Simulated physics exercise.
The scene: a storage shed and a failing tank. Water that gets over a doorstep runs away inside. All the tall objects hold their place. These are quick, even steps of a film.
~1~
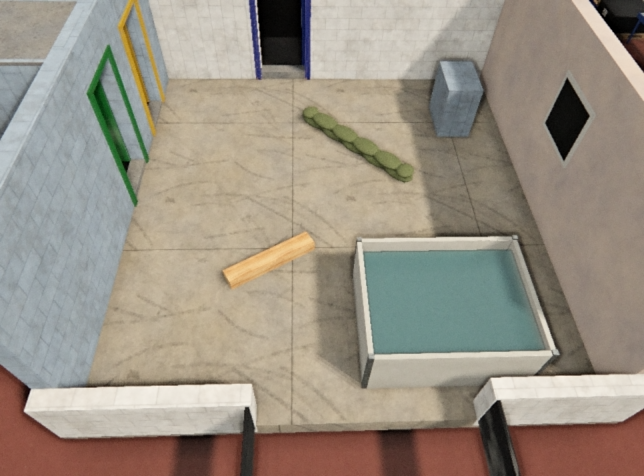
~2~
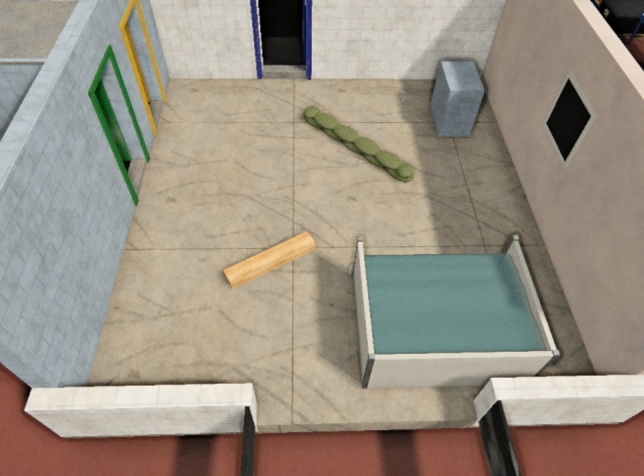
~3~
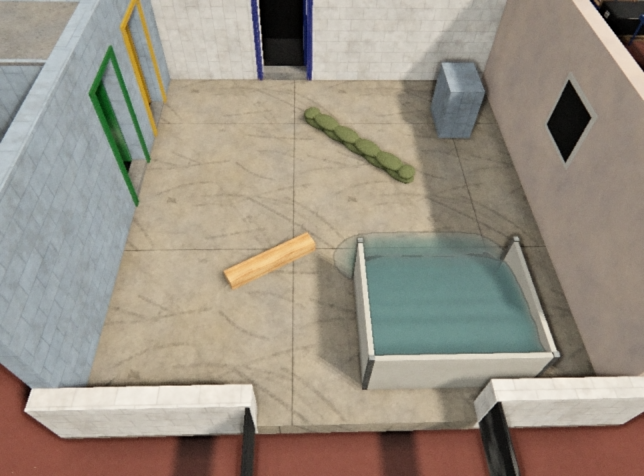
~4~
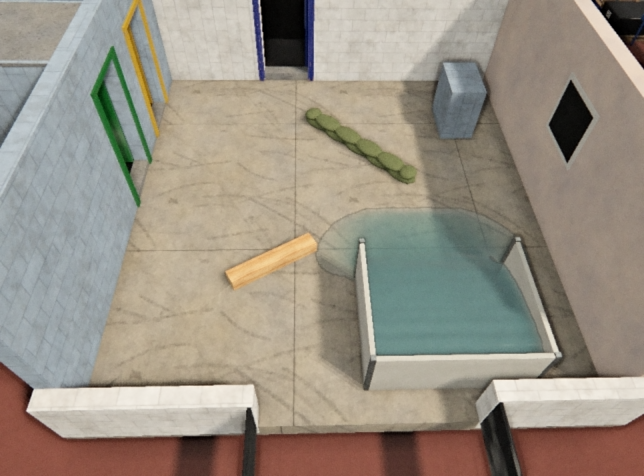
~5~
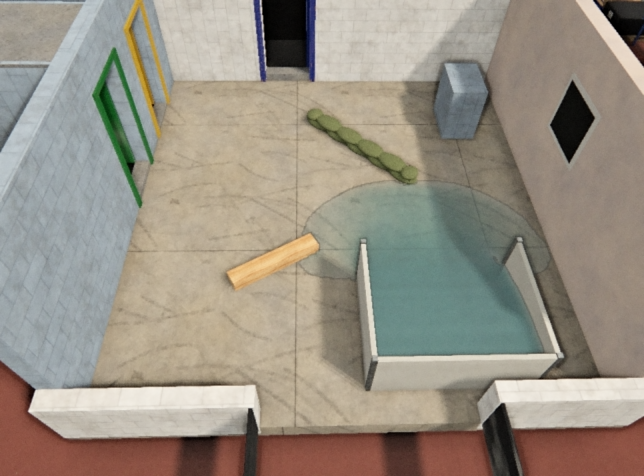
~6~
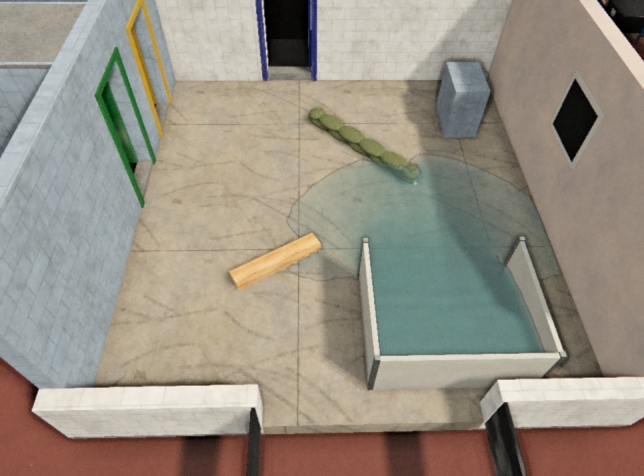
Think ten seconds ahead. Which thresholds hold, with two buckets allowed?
In the end: The blue door stays under that; the green door stays under that; the yellow door takes more than that.
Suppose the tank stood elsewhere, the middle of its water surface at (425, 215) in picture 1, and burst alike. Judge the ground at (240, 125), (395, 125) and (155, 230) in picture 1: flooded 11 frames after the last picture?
As listed: Awash, awash, not flooded.
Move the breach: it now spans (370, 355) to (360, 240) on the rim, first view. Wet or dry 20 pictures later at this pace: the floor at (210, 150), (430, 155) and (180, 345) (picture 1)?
As listed: Flooded, dry, covered.
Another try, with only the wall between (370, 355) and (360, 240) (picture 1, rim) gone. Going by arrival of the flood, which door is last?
It is the door marked blue.
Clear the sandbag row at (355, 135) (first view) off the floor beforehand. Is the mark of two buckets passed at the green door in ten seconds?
Then: Green door lets less in.
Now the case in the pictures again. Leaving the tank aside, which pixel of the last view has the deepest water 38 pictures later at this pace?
Near (288, 96).
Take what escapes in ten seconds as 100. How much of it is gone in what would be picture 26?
I make it 20 per cent.
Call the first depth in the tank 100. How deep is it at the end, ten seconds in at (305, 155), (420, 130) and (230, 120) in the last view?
In turn 6, 8 and 6 in a hundred.
A moment on, water covers 40 % of the floor; the blue door not reached, the green door not reached, the yellow door not reached.
Next, water covers 55 % of the floor; the blue door wet at the sill, nothing in, the green door not reached, the yellow door not reached.
Then, water covers 60 % of the floor; the blue door wet at the sill, nothing in, the green door not reached, the yellow door over two buckets in.
Later, water covers 75 % of the floor; the blue door under two buckets in, the green door wet at the sill, nothing in, the yellow door far over two buckets in.
In the end, water covers 95 % of the floor; the blue door under two buckets in, the green door under two buckets in, the yellow door far over two buckets in.
